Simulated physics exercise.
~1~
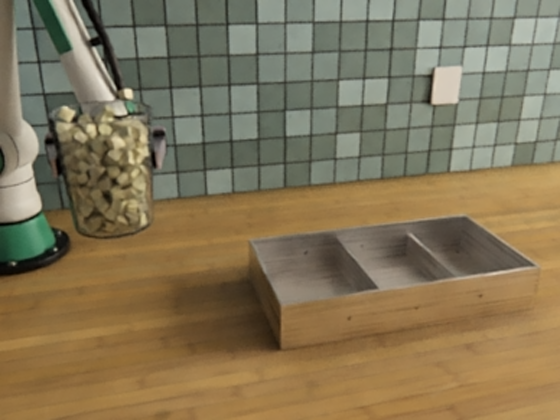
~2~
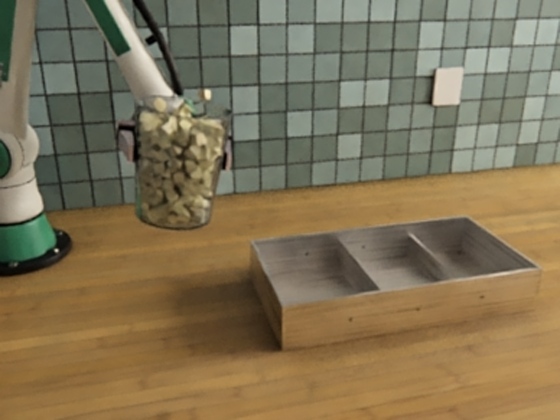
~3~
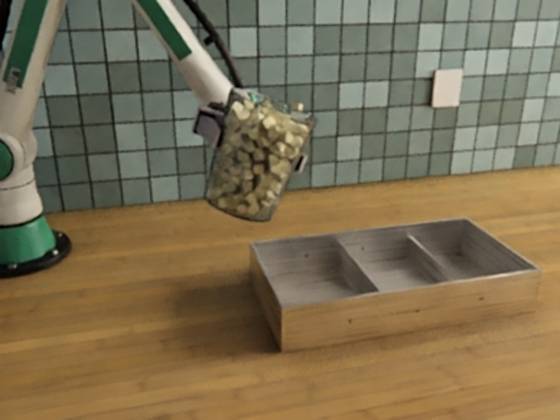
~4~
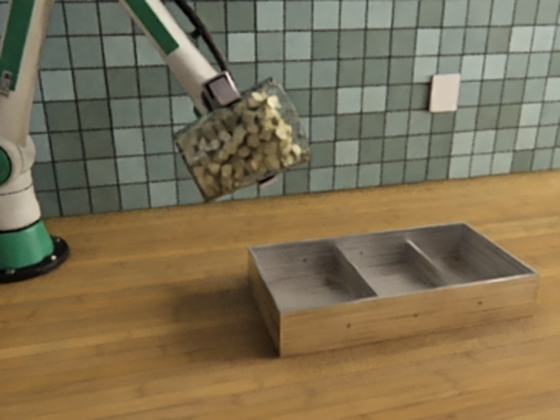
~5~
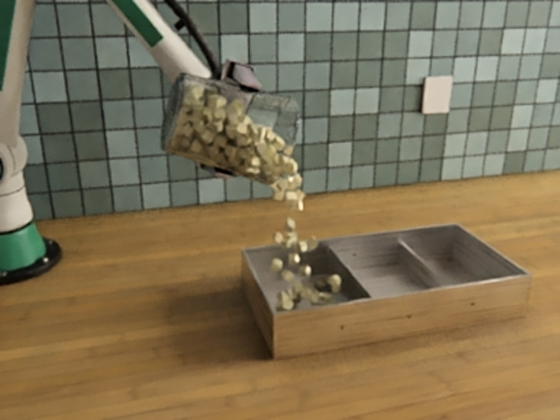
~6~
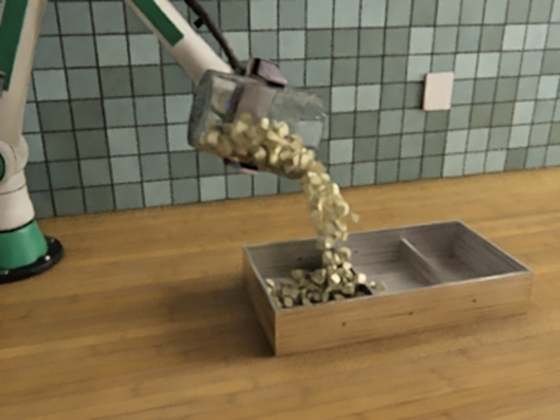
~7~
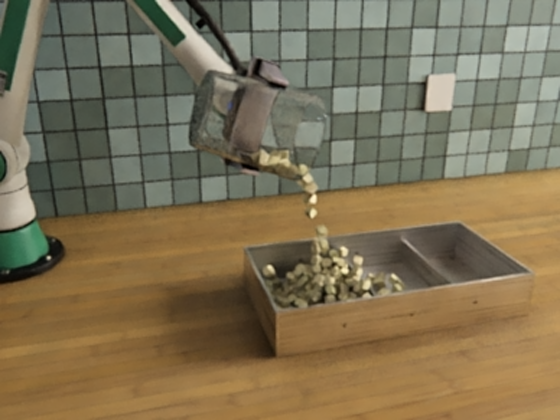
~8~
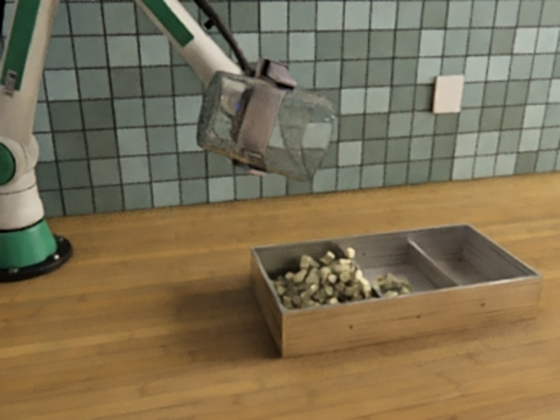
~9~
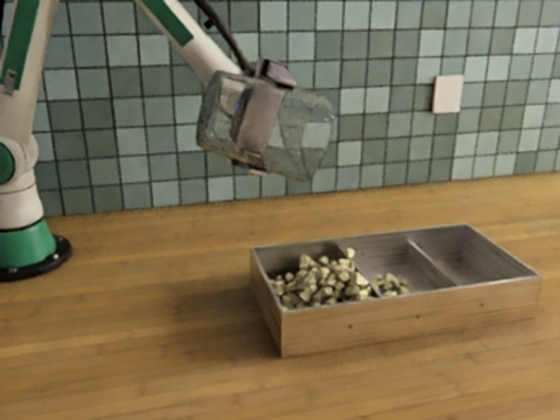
To begin with, a white and green robot arm holds a clear cup full of pale vegetable dice upright, left of a wooden box with three compartments on a wooden counter. The arm carries the cup to the right, leaning it over as it nears the box. It then tips the cup past its side, and the dice start to tumble into the left compartment. The flow thickens, then thins to a trickle as the cup empties. Finally the empty cup hangs still, with most dice heaped in the left compartment, a few in the middle one, and the right one empty.
